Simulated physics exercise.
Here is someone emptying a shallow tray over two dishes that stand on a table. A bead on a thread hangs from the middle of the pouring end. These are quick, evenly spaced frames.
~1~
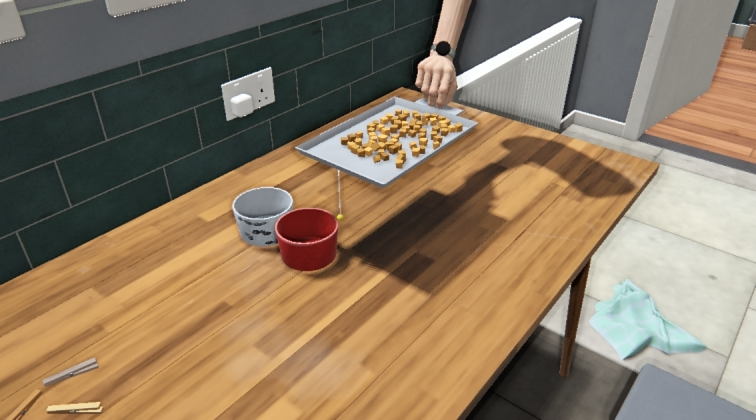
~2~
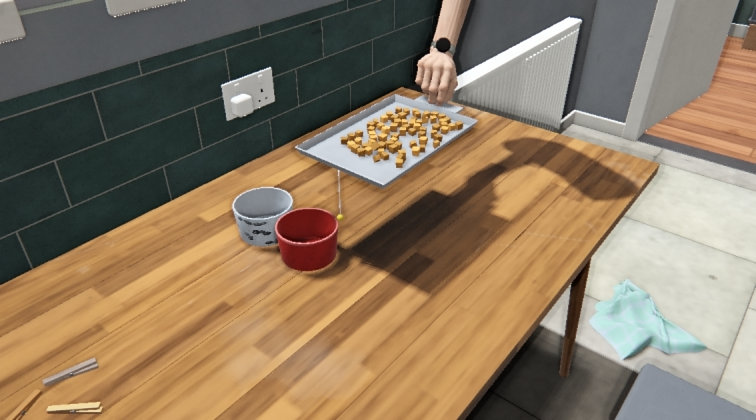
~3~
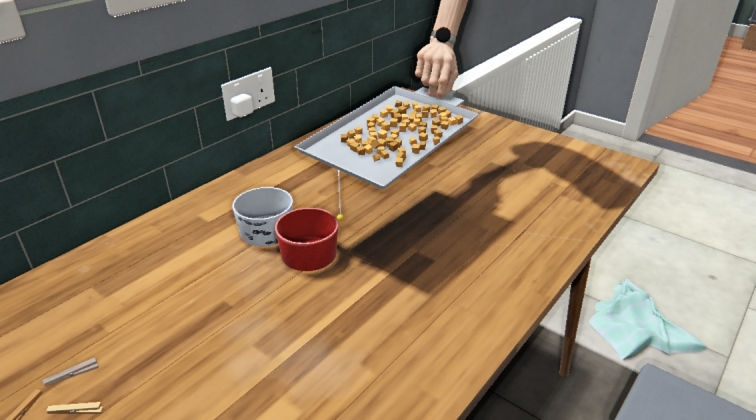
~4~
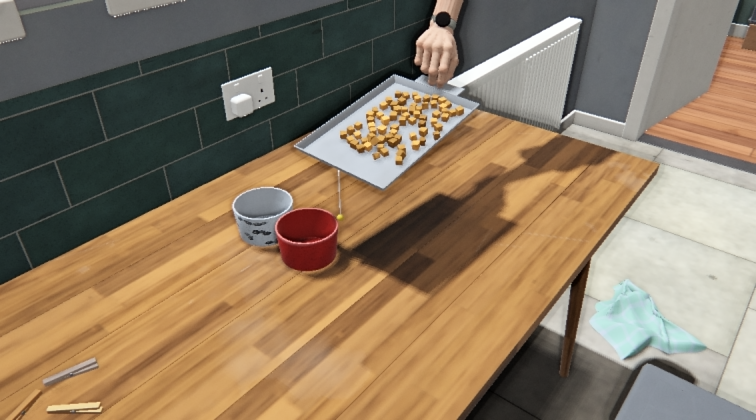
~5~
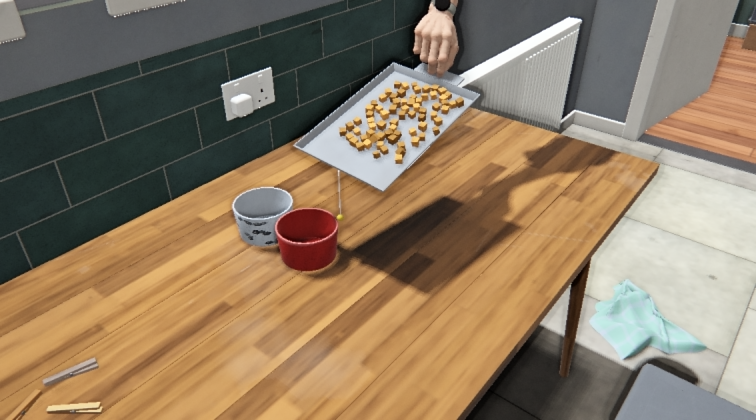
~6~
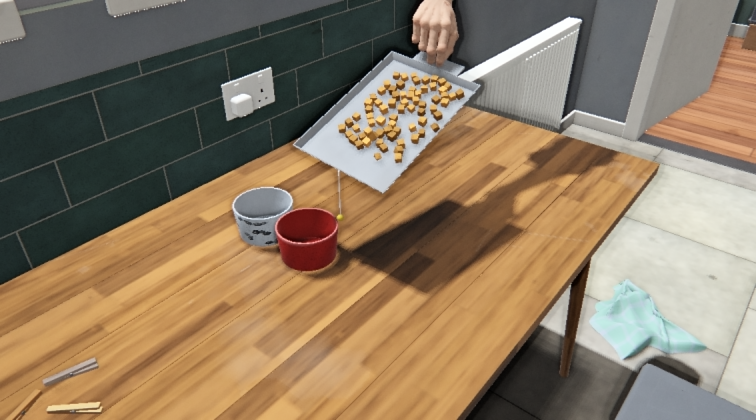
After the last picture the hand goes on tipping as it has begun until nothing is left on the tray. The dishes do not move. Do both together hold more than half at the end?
Caught overall: Less than half.
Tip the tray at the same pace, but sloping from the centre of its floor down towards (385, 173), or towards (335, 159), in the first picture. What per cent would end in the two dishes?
In turn 0 and 70 in a hundred.
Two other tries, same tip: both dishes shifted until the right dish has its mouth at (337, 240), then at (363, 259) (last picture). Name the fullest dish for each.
In turn: The dish on the right; the right one.
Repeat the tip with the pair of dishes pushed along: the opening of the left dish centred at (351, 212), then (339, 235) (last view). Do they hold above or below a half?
The first try: Below a half. The second: The larger part.
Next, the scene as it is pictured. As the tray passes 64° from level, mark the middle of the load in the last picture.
Near (368, 190).
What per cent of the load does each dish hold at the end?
About: Left dish 0, right dish 0 per cent.
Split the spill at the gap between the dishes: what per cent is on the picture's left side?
Roughly 10 in a hundred.
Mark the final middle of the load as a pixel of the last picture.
Close to (346, 314).
Shortly afterwards, tray tipped steeply; near half on the tray; a little outside both; near a third in the air.
Next, tray tipped past a quarter turn; only a few in the right dish; all but a few outside both.
Some moments later, tray tipped past a quarter turn; only a few in the right dish; all but a few outside both.
In the end, tray tipped past a quarter turn; only a few in the right dish; none at all in the left dish; all but a few outside both.
